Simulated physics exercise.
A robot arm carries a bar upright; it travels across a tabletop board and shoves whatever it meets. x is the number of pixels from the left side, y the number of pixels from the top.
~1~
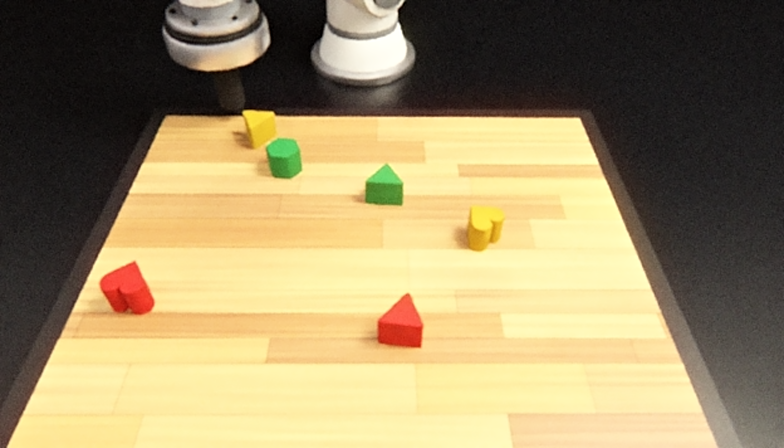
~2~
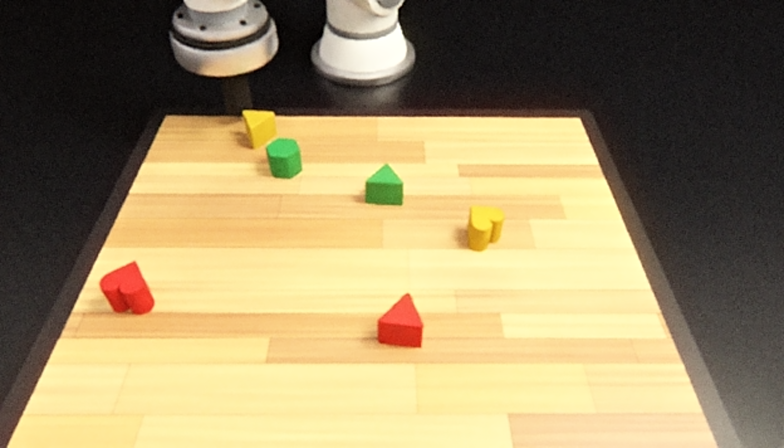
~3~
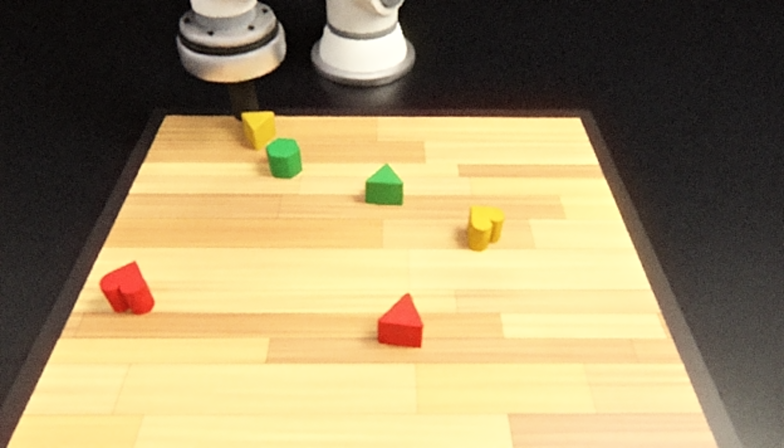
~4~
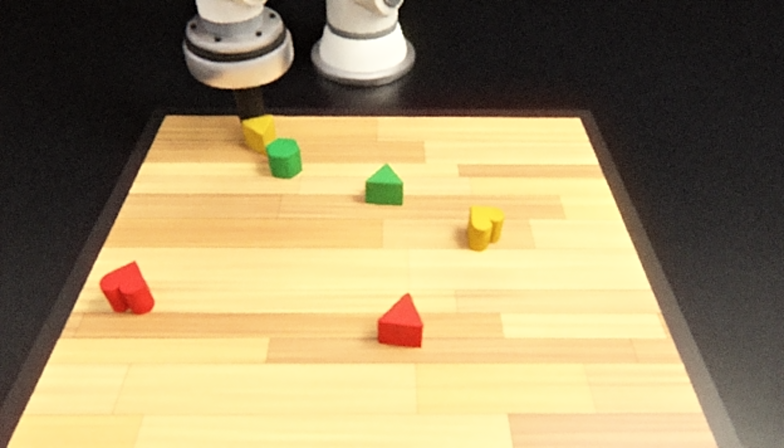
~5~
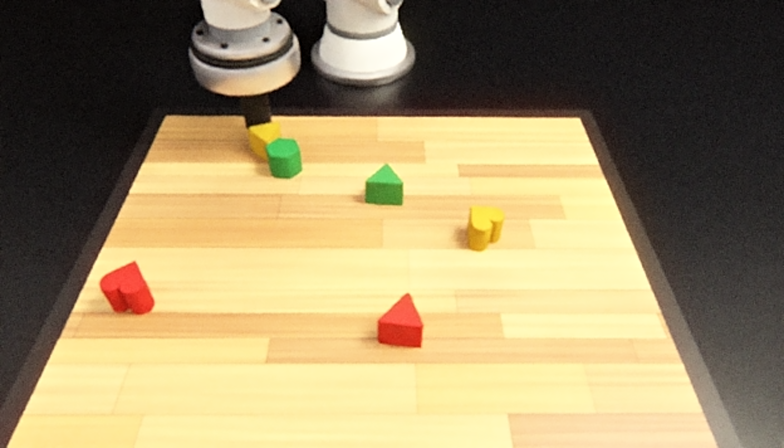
A pale wooden board with dark edges lies against a black background, seen from above at an angle by a still camera. Near its top left sit a yellow triangular block and a green hexagon, with a green triangular block, yellow block, red triangle and red heart-like block spread elsewhere. A robot arm's dark bar moves slightly right and down, nudging the yellow triangular block toward the green hexagon.
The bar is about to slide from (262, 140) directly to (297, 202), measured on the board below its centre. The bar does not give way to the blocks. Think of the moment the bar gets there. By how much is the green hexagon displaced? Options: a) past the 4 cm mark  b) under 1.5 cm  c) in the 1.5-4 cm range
(a)
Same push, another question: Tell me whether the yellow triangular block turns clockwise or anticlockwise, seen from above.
Rotation: Clockwise.
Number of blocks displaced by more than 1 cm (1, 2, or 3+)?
The way I see it, the answer is two.
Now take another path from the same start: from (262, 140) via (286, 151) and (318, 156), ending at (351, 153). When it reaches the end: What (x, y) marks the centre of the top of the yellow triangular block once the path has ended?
My prediction: (264, 142).
On the path given first. One third of the way, bar at (271, 147); yellow triangular block at (259, 153); green hexagon at (288, 152), turned 20° anticlockwise.
Two thirds of the way, bar at (283, 168); yellow triangular block at (258, 166), turned 80° clockwise; green hexagon at (308, 167), turned 50° anticlockwise.
At the end, bar at (296, 190); yellow triangular block at (258, 167), turned 85° clockwise; green hexagon at (326, 176), turned 110° anticlockwise; green triangular block still.
